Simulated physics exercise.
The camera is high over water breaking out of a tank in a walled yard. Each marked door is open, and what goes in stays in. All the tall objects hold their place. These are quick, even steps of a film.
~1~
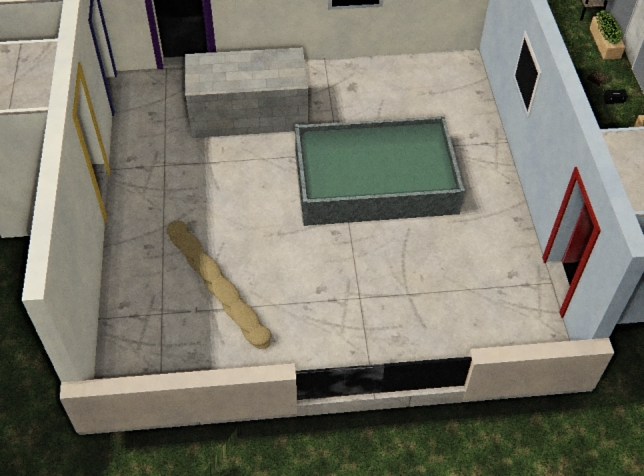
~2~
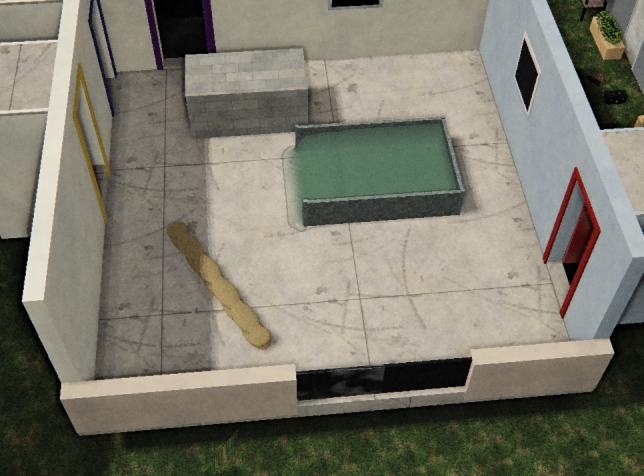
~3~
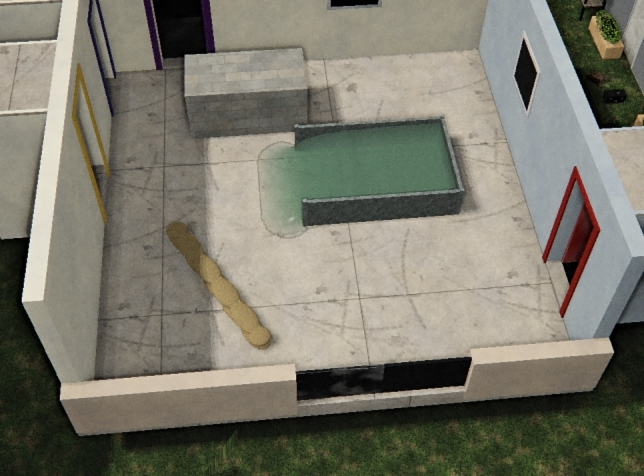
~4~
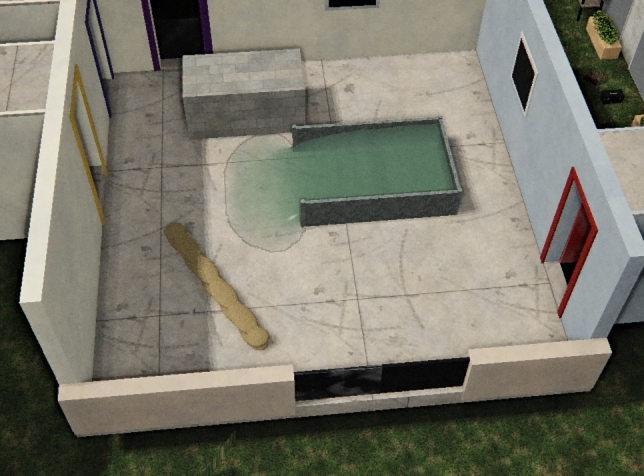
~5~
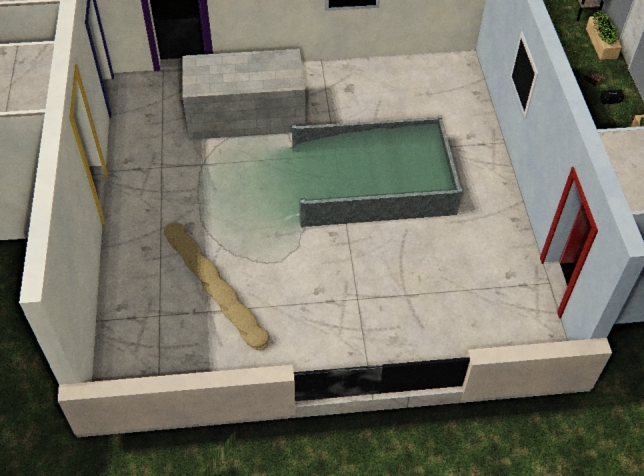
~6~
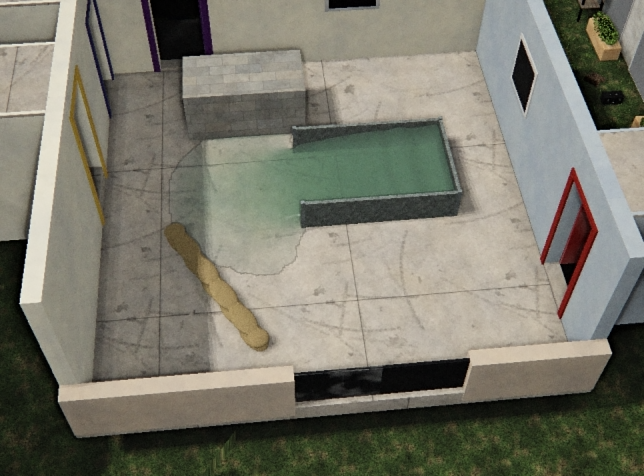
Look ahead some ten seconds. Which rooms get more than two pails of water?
One by one: The red door holds within the limit; the yellow door holds within the limit; the purple door floods; the blue door floods.
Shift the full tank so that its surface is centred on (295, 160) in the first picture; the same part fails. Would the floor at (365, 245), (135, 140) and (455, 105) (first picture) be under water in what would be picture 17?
In that order: No water, awash, dry.
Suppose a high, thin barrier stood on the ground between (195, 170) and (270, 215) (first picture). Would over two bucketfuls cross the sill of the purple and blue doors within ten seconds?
Then: Purple holds, blue passes that mark.
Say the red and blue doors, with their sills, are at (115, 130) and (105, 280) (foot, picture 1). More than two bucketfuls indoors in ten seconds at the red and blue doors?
Then: The red door passes that mark, the blue door goes over.
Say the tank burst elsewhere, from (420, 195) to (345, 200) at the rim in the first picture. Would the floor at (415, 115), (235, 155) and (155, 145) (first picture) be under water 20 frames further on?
In that order: Clear, no water, not flooded.
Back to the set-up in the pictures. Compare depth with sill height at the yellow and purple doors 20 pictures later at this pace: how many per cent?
In turn 80 and 170 per cent.
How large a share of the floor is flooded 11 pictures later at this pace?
Roughly 25 per cent.
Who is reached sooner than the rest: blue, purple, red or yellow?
It is the yellow door.
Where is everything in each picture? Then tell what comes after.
The water tank at (377, 161) is whole and still, in the first frame.
The front is at (299, 226), out from the gap at (303, 180), in the second frame.
Water pours out at (303, 181) and has run to (284, 233), in the third frame.
The front is at (257, 242), out from the gap at (300, 182), in the fourth frame.
The front is at (207, 222), out from the gap at (300, 182), in the fifth frame.
The front is at (178, 225), out from the gap at (301, 183), in the sixth frame.
A moment on, water covers 20 % of the floor; the red door not reached, the yellow door wet at the sill, nothing in, the purple door not reached, the blue door not reached.
Next, water covers 25 % of the floor; the red door not reached, the yellow door wet at the sill, nothing in, the purple door not reached, the blue door wet at the sill, nothing in.
Then, water covers 45 % of the floor; the red door not reached, the yellow door wet at the sill, nothing in, the purple door wet at the sill, nothing in, the blue door under two buckets in.
Later, water covers 65 % of the floor; the red door not reached, the yellow door wet at the sill, nothing in, the purple door over two buckets in, the blue door over two buckets in.
In the end, water covers 95 % of the floor; the red door under two buckets in, the yellow door wet at the sill, nothing in, the purple door over two buckets in, the blue door far over two buckets in.
